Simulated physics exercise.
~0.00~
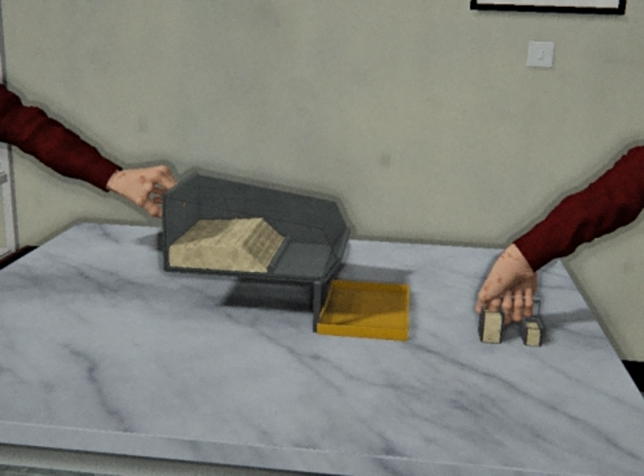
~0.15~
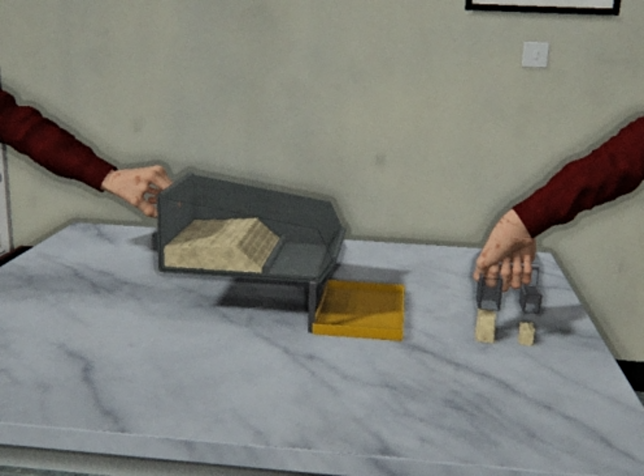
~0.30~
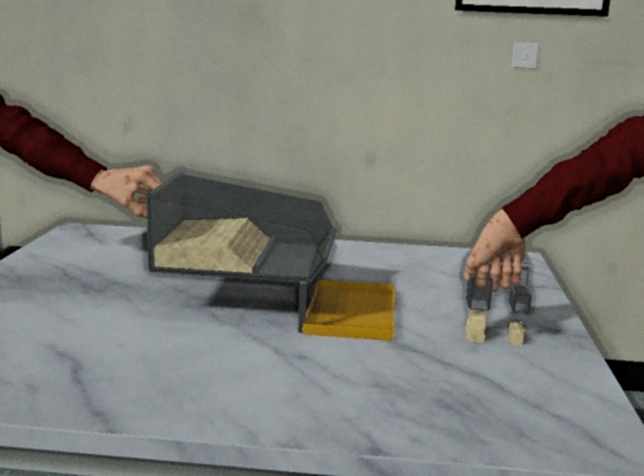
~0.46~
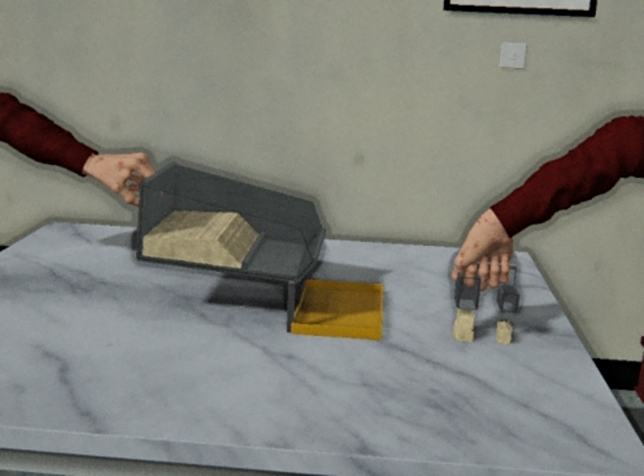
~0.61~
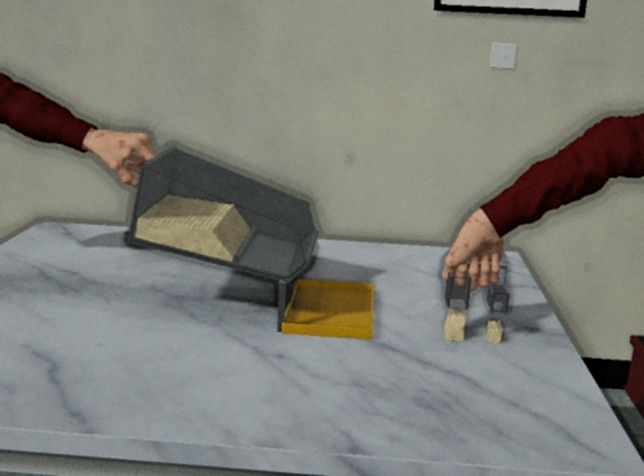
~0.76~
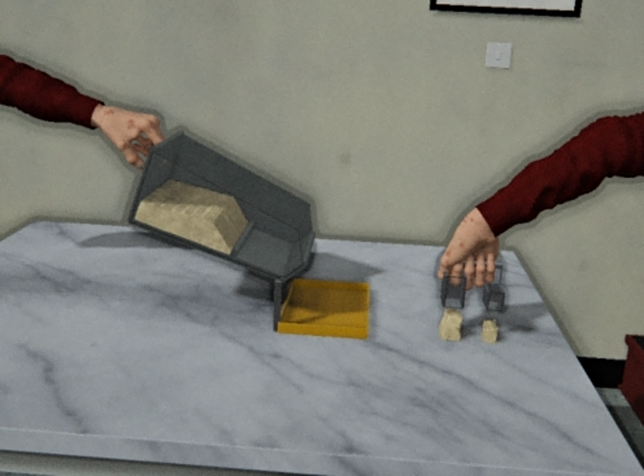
The clip opens on a marble table where one hand holds a dark tray of pale dough beside a yellow dish, while another lifts dark casings off two small pale blocks, which sink slightly. The view drifts, then the left hand raises the tray's left end, tilting it toward the dish.
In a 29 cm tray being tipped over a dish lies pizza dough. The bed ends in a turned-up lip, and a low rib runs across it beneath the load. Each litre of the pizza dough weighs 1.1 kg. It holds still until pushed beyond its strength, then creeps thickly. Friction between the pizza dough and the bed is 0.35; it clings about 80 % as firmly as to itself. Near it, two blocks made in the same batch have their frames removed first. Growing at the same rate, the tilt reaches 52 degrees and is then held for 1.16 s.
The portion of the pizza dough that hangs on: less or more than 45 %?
Prediction: It exceeds 45 %.
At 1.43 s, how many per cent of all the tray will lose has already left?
Around 0 percent.
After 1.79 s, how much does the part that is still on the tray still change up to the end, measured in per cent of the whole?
I'd say it moves by near 30 in a hundred.
After 1.07 s, the tilt is 32 degrees and 100 % is on the bed.
After 1.43 s, the tilt is 48 degrees and 100 % is on the bed.
After 1.79 s, the tilt is 52 degrees and 84 % is on the bed.
After 2.15 s, the tilt is 52 degrees and 58 % is on the bed.
After 2.73 s, at the end, the tilt is 52 degrees and 56 % is on the bed.
